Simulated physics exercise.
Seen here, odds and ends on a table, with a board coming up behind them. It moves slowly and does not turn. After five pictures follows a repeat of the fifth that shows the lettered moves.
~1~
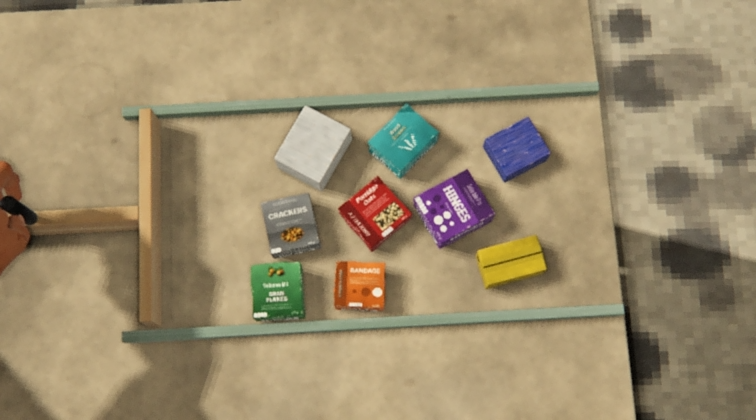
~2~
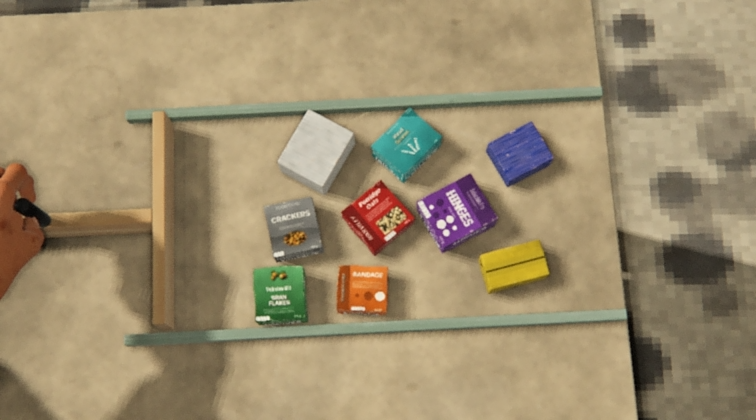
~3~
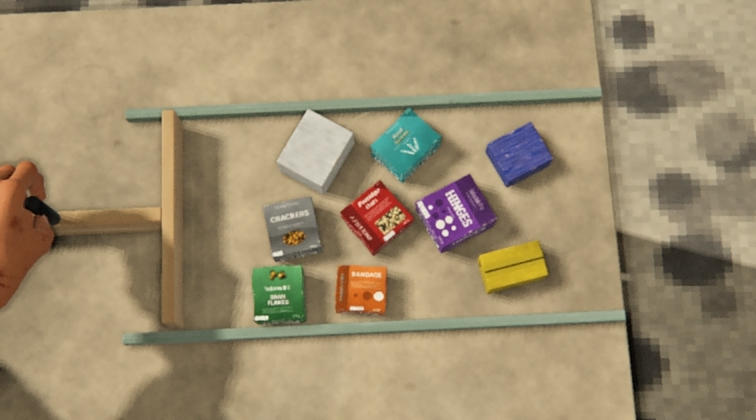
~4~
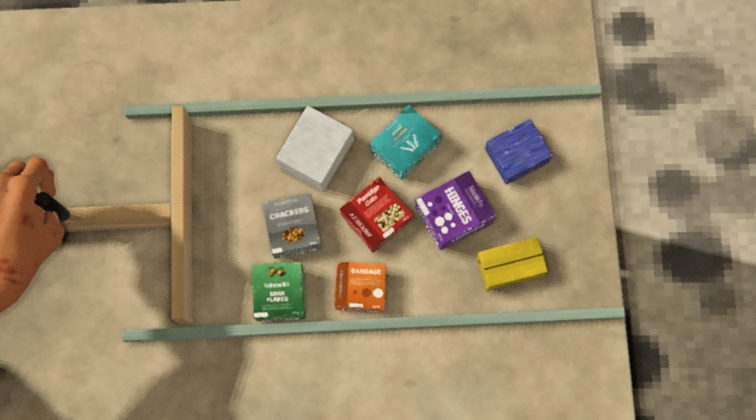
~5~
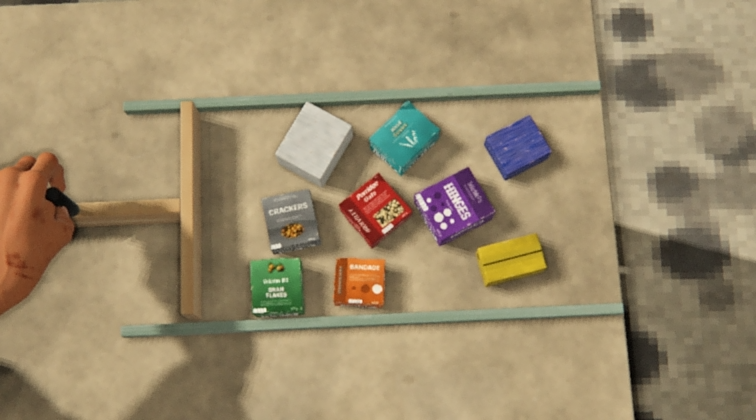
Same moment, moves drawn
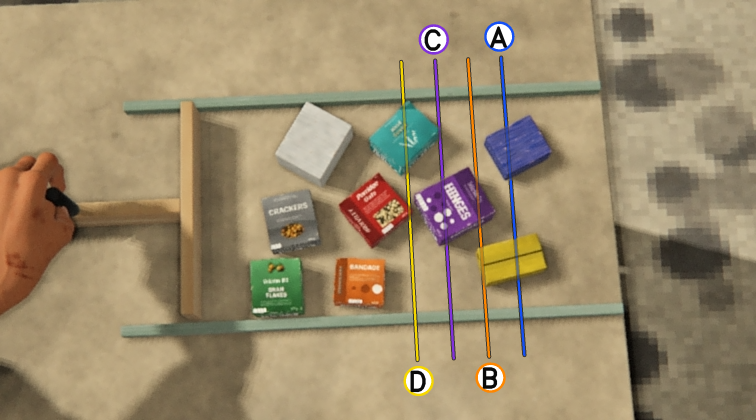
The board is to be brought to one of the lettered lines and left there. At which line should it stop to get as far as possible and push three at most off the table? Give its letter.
Stop at A.
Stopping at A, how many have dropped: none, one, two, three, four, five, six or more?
Three.
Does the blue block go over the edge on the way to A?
By then, yes.
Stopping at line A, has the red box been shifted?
By then, yes.
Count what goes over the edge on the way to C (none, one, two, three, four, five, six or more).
By then, none.
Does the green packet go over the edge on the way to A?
By then, no.
On the copy, A at (512, 201); B at (478, 203); C at (444, 204); D at (409, 206).
On A. First, board (304, 200); purple box (459, 207); green packet (341, 285).
Then, board (421, 194); purple box (565, 218); yellow box (562, 266).
Finally, board (512, 190); purple box over the edge; yellow box over the edge; three fallen.
By contrast, B is within the limit but short; C is within the limit but short; D is within the limit but short.
